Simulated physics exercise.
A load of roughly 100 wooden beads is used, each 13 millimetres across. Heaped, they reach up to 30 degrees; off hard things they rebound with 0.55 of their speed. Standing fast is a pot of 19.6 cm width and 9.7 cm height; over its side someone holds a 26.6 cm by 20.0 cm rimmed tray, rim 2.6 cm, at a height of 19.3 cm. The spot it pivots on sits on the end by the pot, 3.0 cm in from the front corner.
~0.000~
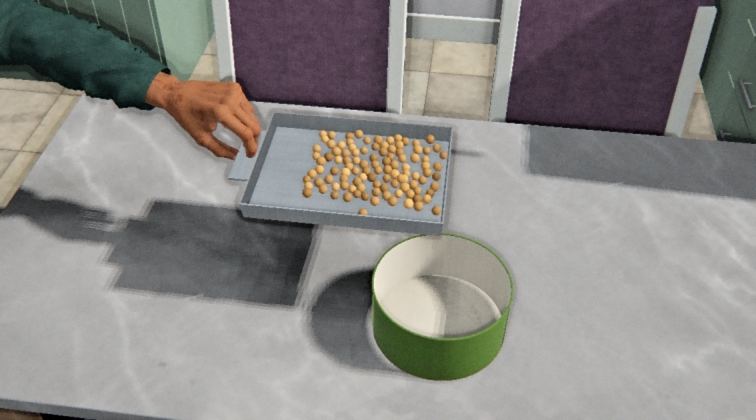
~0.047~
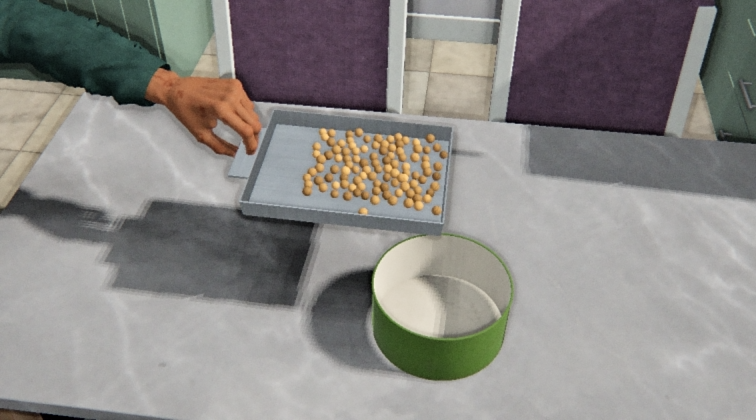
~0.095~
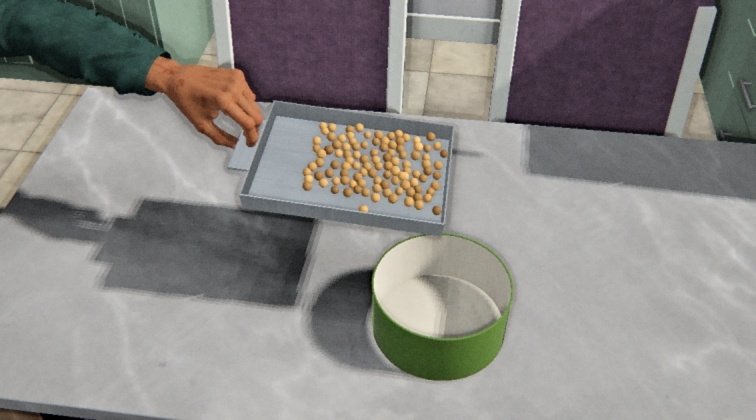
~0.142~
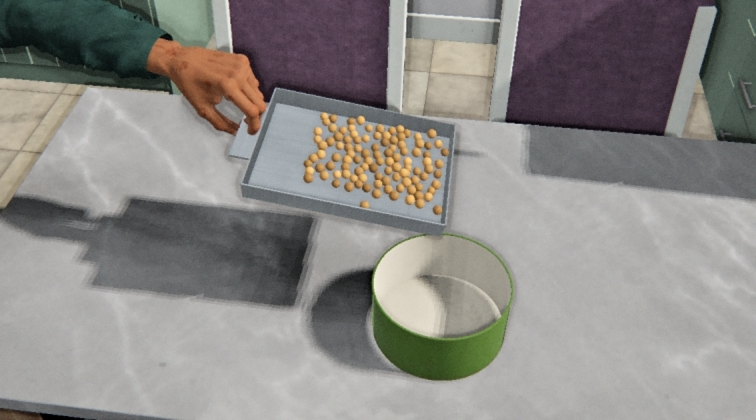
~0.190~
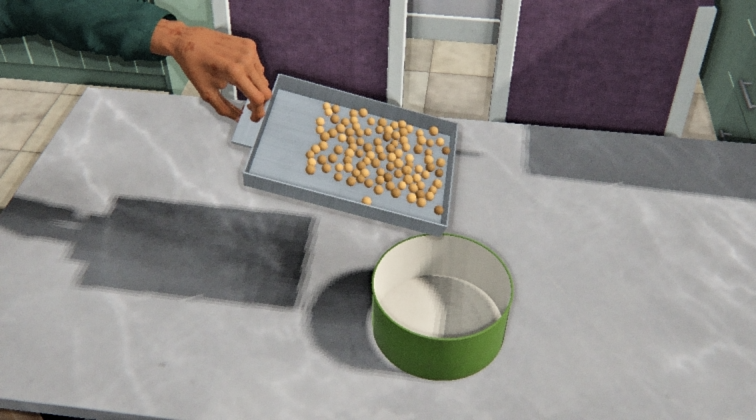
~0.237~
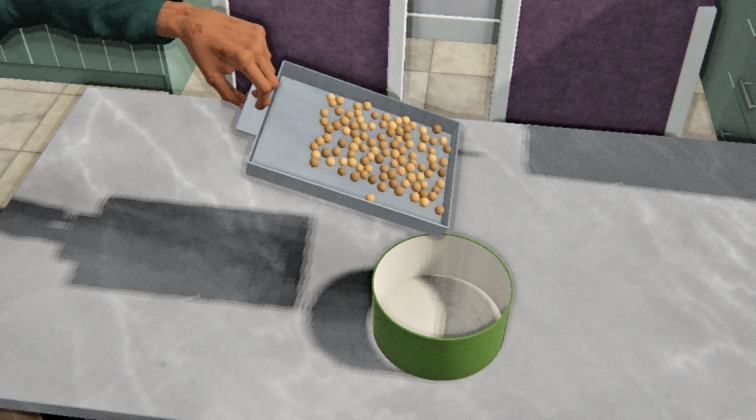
A hand in a dark green sleeve held a gray tray of small wooden beads beside a green pot, then raised its left end, tilting the tray down toward the right while the beads barely shifted.
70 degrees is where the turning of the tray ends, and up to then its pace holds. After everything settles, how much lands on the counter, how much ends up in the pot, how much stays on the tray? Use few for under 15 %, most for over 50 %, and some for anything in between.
Counter: Few, pot: Few, tray: Most.
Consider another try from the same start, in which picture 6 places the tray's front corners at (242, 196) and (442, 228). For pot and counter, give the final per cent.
Per cent by place - pot 0, counter 0.
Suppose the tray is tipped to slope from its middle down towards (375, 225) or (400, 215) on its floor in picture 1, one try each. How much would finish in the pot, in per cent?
Near 5 and 10 percent, in that order.
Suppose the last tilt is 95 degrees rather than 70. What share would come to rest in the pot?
Pot share: About 60 per cent.
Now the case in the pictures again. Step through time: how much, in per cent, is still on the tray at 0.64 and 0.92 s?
The figures go 100 and then 95.
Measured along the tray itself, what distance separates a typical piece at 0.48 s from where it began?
It has moved some 5 cm from its start.
After 0.48 s, tilt 45 degrees; the tray holds 100 %, the pot 0 %.
Then, at 0.64 s, tilt 62 degrees; the tray holds 100 %, the pot 0 %.
After 0.92 s, tilt 70 degrees; the tray holds 95 %, the pot 0 %.
In the end, at 2.1 s, counter 5 %, pot 0 %, tray 95 %.
